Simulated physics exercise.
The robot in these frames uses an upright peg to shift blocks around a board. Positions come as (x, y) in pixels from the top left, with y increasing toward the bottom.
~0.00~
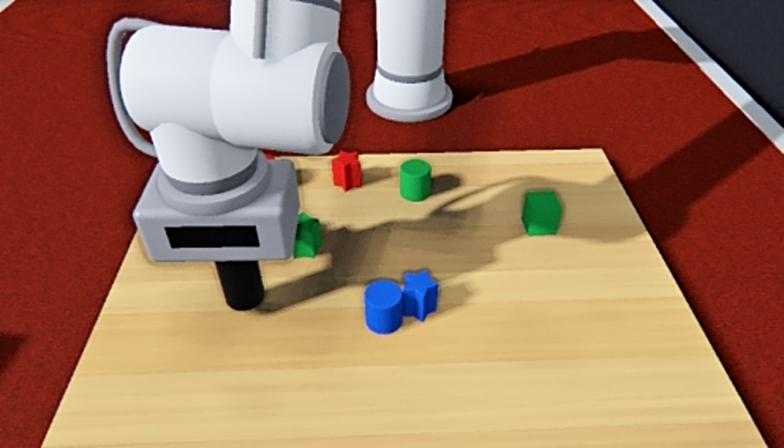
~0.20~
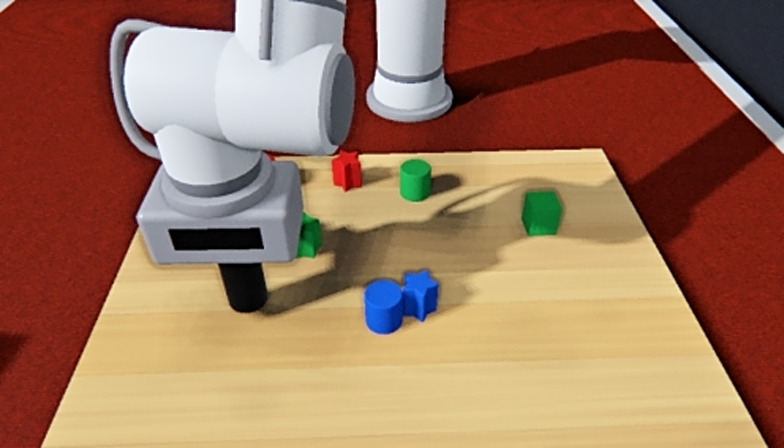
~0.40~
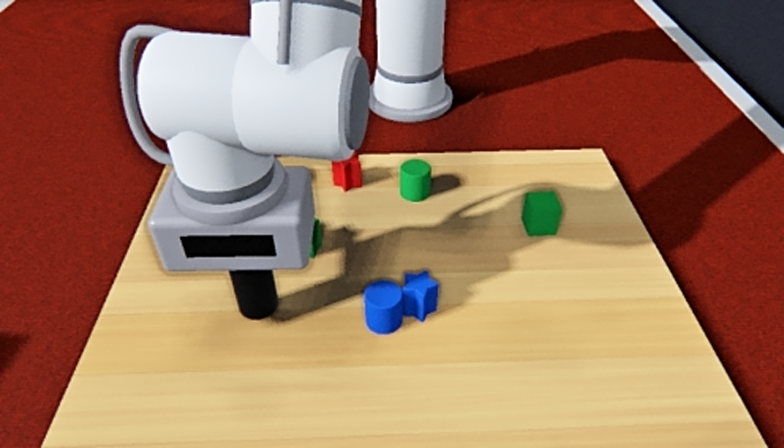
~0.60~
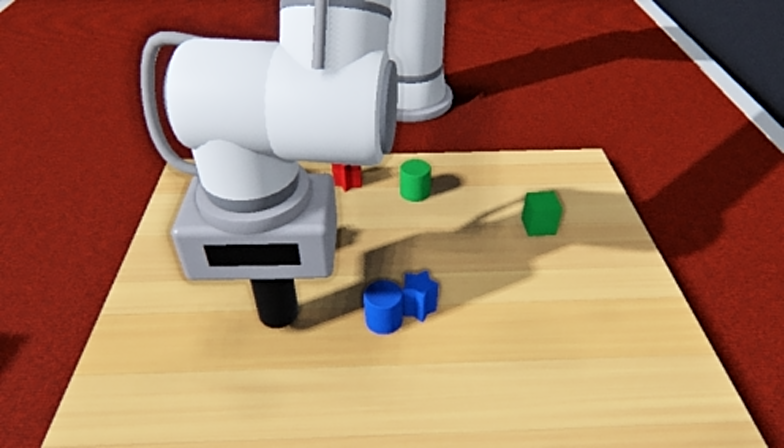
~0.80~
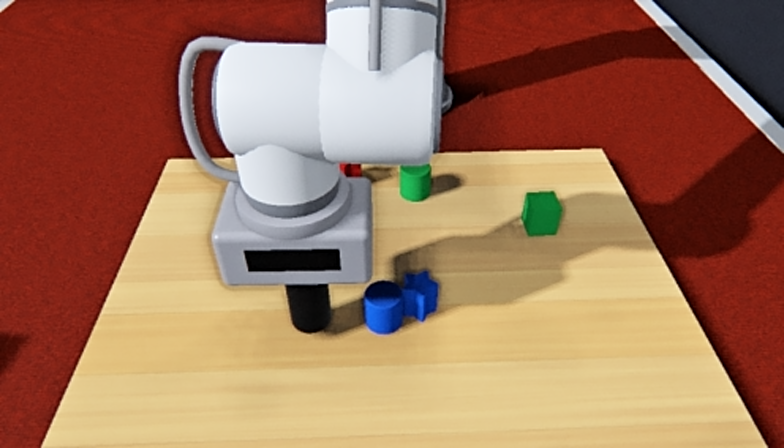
In the video, a white and gray robot arm with a black peg moves slowly rightward over a wooden board, nearing a blue cylinder beside a blue star-shaped block, while the red, green and blue blocks in view stay still.
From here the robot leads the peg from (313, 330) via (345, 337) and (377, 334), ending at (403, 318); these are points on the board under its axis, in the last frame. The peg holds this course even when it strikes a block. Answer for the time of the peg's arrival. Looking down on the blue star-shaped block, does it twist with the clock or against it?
Its spin: Clockwise.
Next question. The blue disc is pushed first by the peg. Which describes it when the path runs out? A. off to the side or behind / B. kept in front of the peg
I'll go with B - kept in front of the peg.
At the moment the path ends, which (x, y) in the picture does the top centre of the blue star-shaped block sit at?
Most likely (452, 262).
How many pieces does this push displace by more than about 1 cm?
There will be two blocks that move more than 1 cm.
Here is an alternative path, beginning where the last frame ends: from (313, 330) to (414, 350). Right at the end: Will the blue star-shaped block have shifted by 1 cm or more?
The answer is yes.
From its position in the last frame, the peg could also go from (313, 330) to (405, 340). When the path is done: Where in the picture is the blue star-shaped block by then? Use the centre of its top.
I'd say the blue star-shaped block ends with its top centre at (442, 268).
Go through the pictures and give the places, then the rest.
Lower end of the peg at (246, 298), tops of blocks, blue disc at (383, 293), blue star-shaped block at (420, 282), in the first picture.
Peg at (249, 300), blocks as before, in the second picture.
Peg at (259, 307), blocks as before, in the third picture.
Peg at (279, 315), blocks as before, in the fourth picture.
Peg at (312, 319), blue disc at (383, 293), blue star-shaped block at (420, 282), in the fifth picture.
The first path, step by step. Halfway along, peg at (361, 328); blue disc at (391, 291); blue star-shaped block at (426, 279).
At the end, peg at (403, 308); blue disc at (421, 266); blue star-shaped block at (452, 262), turned 55° clockwise.
